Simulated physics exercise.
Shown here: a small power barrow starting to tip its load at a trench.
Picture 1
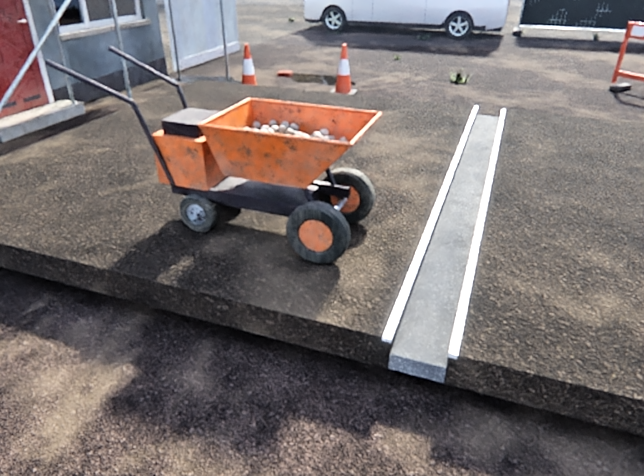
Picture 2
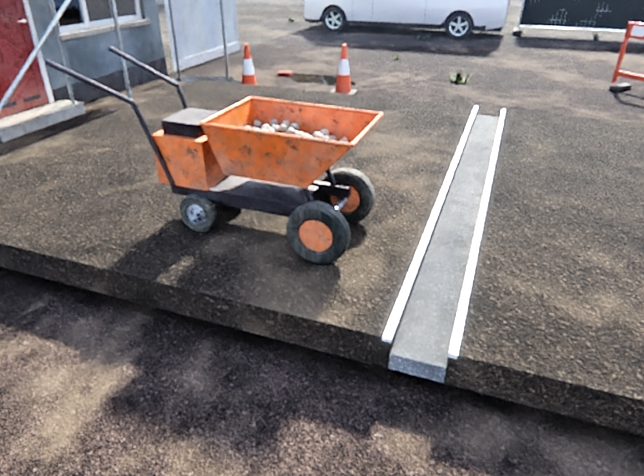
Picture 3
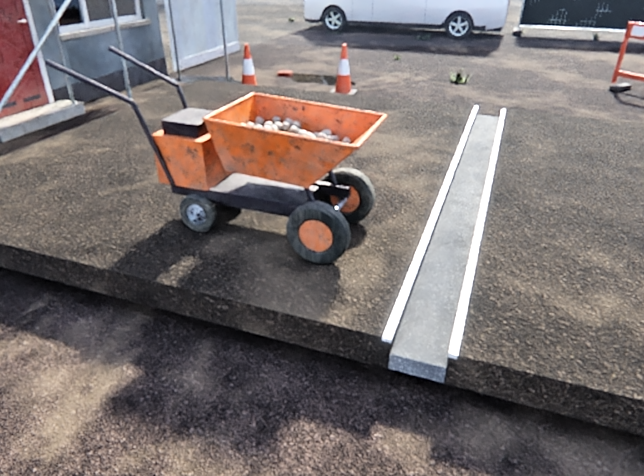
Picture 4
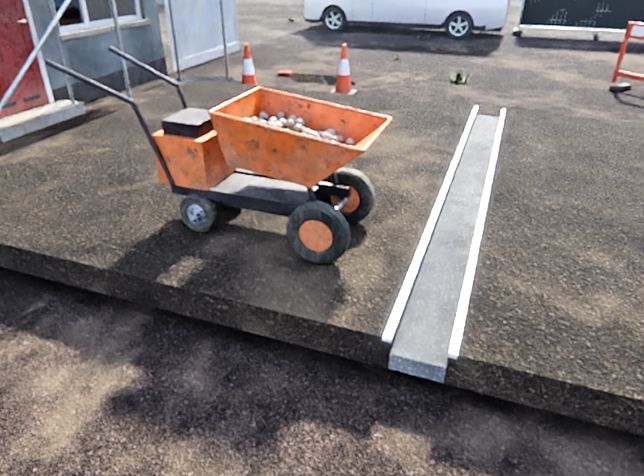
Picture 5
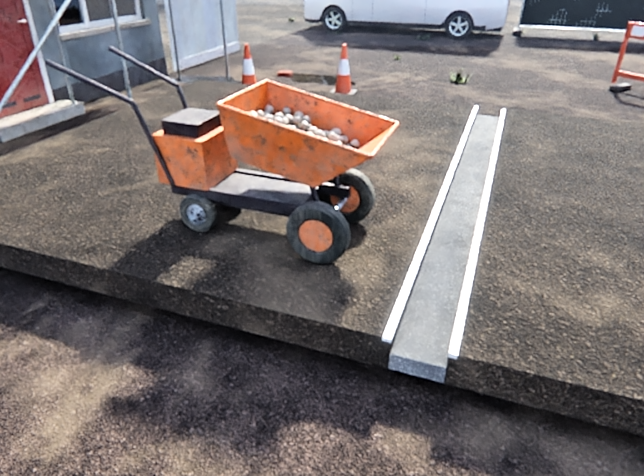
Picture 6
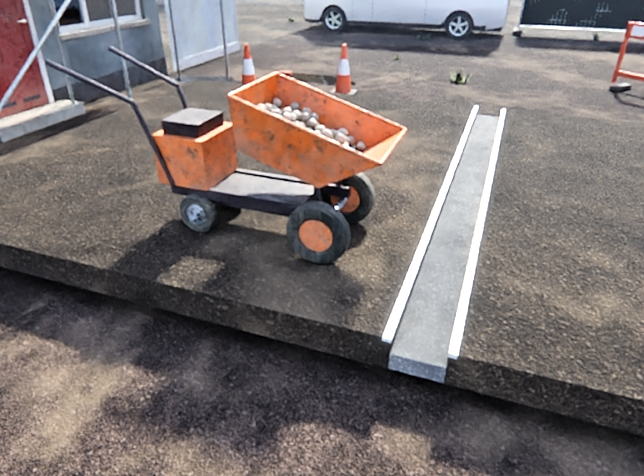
At the start, an orange power barrow loaded with pebbles stands on dark ground with its skip level, left of a narrow, pale-edged grey strip. The skip then tilts gradually forward to the right, its front lip lowering and its back rising, while the wheels stay put.
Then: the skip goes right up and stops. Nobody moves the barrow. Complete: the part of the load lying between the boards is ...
More than half.
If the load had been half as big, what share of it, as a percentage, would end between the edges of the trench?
Roughly 90 percent.
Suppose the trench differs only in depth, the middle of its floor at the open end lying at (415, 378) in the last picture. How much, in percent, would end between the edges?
I'd put it at about 90 in a hundred.
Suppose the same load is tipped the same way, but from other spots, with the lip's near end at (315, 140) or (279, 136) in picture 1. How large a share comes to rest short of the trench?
Near 20 % and 50 %.
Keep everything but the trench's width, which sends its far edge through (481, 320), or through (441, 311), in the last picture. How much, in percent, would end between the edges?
Well, it'd be something like 90 per cent the first time and 40 per cent the second.
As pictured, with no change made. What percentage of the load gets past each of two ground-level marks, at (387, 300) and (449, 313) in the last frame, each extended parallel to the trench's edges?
In order: 100 per cent, then 40 per cent.
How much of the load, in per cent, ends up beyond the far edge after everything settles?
25 %.
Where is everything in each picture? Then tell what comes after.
In the first frame, lip of the skip near (351, 145), level; top of the load near (278, 140), river pebbles; first edge of the trench near (401, 302); far edge near (461, 315), the trench over half as wide as the skip, and shallow for its width.
In the second frame, lip of the skip near (352, 146), level; top of the load near (279, 139).
In the third frame, lip of the skip near (356, 148), tipped barely; top of the load near (267, 130).
In the fourth frame, lip of the skip near (363, 151), tipped a little; top of the load near (266, 130).
In the fifth frame, lip of the skip near (371, 157), tipped a little; top of the load near (272, 125).
In the sixth frame, lip of the skip near (380, 164), tipped clearly; top of the load near (280, 120); first edge of the trench near (401, 302); far edge near (461, 315).
Shortly afterwards, skip tipped steeply; the whole lot in the skip.
Next, skip tipped right over; near two thirds in the skip; near a quarter in or heaped over the trench; only a few beyond it.
Some moments later, skip tipped right over; a little in the skip; near two thirds in or heaped over the trench; near a quarter beyond it.
In the end, skip tipped right over; only a few in the skip; near two thirds in or heaped over the trench; near a quarter beyond it.
